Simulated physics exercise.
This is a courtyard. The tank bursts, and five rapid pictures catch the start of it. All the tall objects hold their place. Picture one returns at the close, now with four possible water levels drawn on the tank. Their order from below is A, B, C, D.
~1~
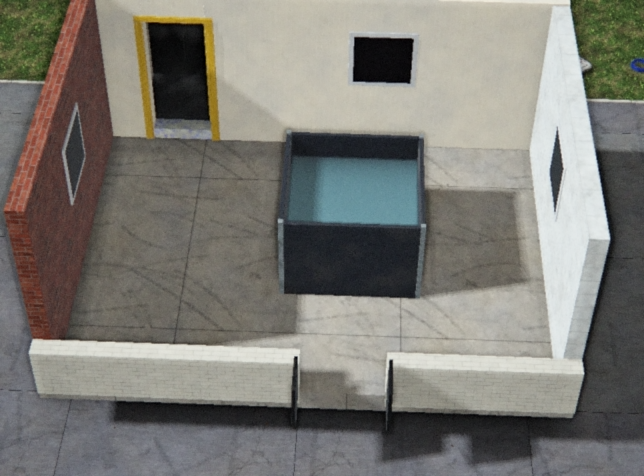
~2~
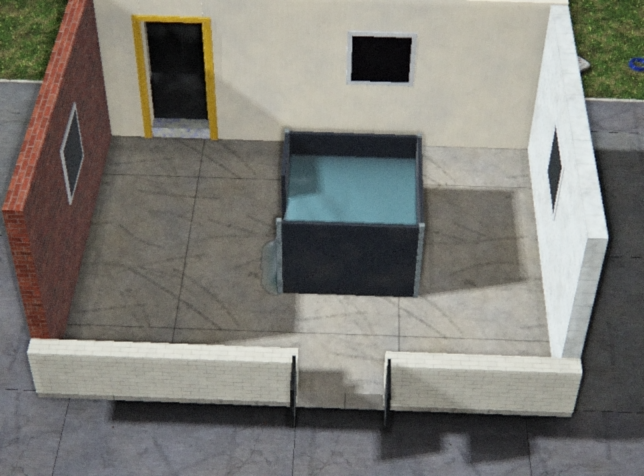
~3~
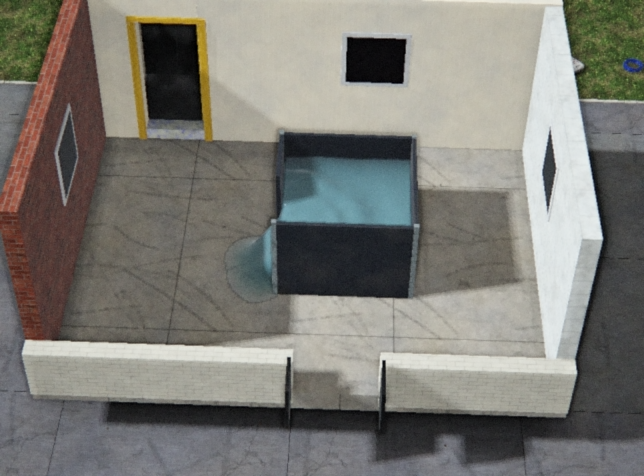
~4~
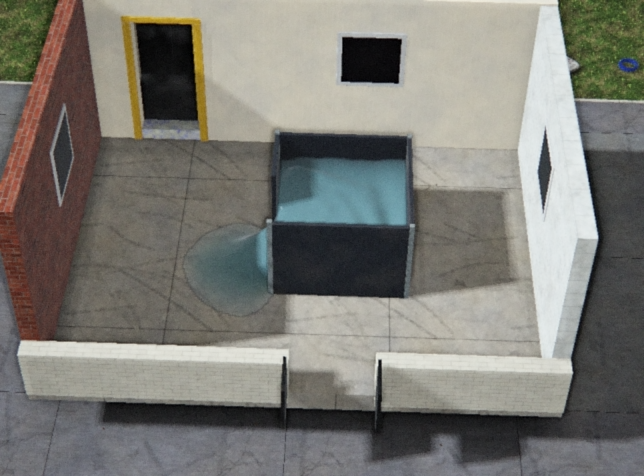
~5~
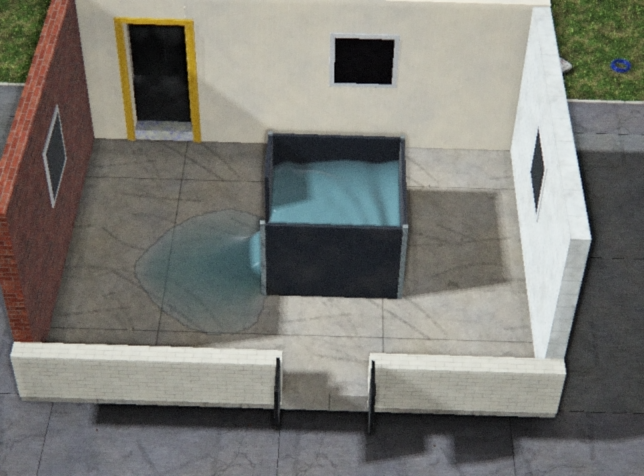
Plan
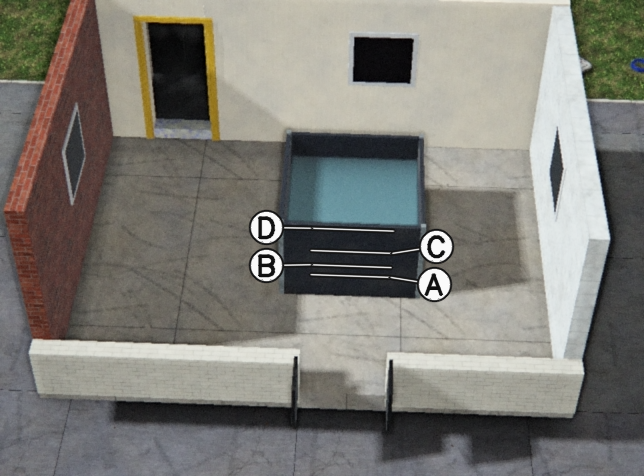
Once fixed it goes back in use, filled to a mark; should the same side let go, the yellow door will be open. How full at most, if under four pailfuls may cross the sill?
Use level C.
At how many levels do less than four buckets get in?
Three of them.
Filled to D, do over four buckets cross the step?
Yes, it does.
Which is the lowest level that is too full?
Level D.
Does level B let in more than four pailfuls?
No, not at all.
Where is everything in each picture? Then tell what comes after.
The first frame shows water in the tank at rest, its middle at (353, 199); foot of the yellow doorway at (184, 138); open gate at (344, 348).
In the second frame, 1 % of the ground under water, visible out to (278, 268).
In the third frame, 3 % of the ground under water, visible out to (238, 245).
In the fourth frame, 6 % of the ground under water, visible out to (190, 256).
In the fifth frame, 11 % of the ground under water, visible out to (141, 275).
In white, A at (350, 276); B at (351, 266); C at (351, 251); D at (352, 229); from the bottom up A, B, C, D.
Choosing A, nothing gets over.
Choosing B, nothing gets over.
Choosing C, a bucket or two gets in.
Choosing D, about 10 bucketfuls get in.
